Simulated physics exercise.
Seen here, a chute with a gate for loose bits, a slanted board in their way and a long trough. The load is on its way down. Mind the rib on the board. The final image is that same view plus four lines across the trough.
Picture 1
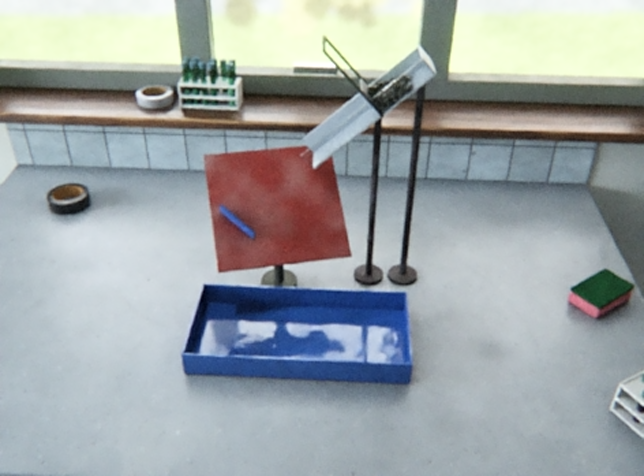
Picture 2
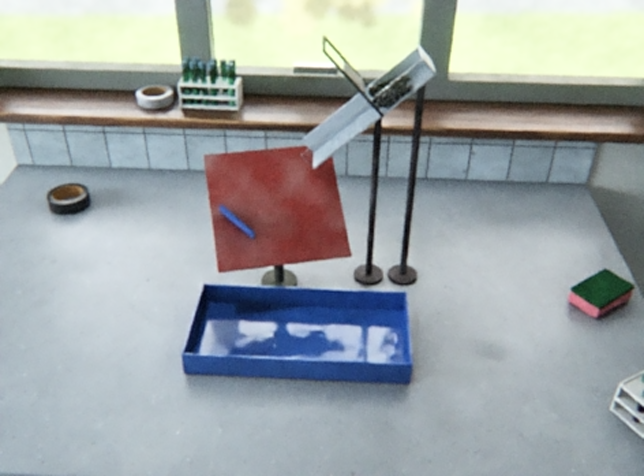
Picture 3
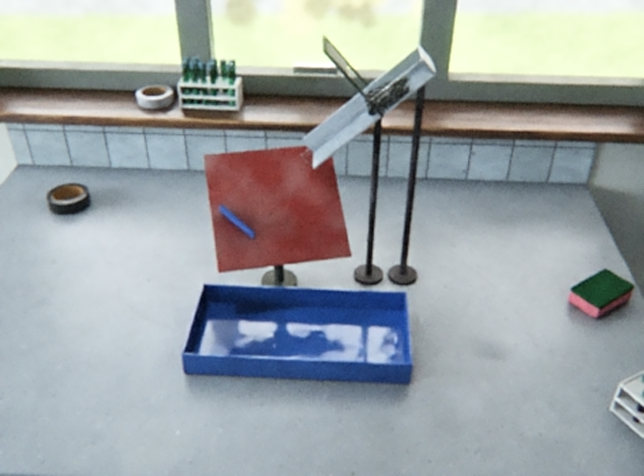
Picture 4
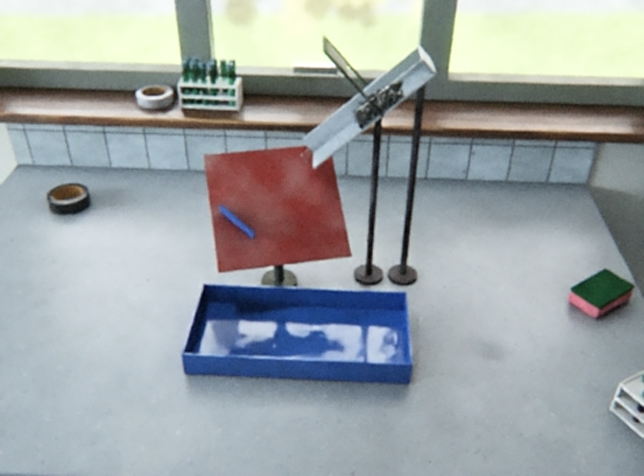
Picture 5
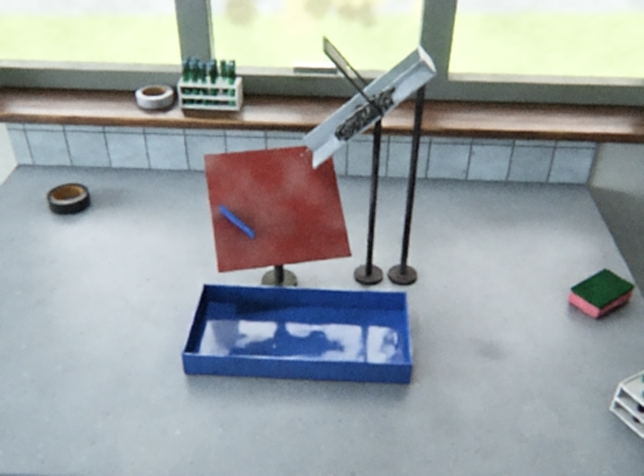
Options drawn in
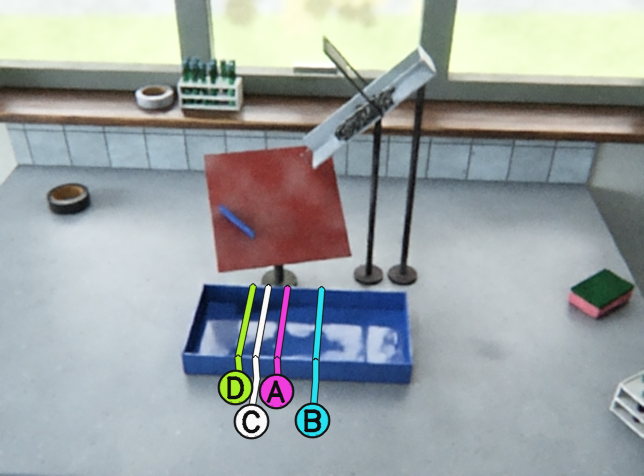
Black beans slide down a sloping chute above a tilted red board and blue trough.
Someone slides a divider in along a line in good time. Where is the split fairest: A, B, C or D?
A works best here.
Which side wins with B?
Left.
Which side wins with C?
Right.
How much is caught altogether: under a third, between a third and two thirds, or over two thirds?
It is over two thirds.
On the marked copy, line A crosses the front rim at (277, 358); line B crosses the front rim at (315, 360); line C crosses the front rim at (255, 357); line D crosses the front rim at (238, 356).
With A, of what is caught, roughly two thirds on the left of the divider, roughly a third on the right.
With B, of what is caught, almost all on the left of the divider, about a tenth on the right.
With C, of what is caught, about a tenth on the left of the divider, the larger part on the right.
With D, of what is caught, just a few on the left of the divider, almost all on the right.
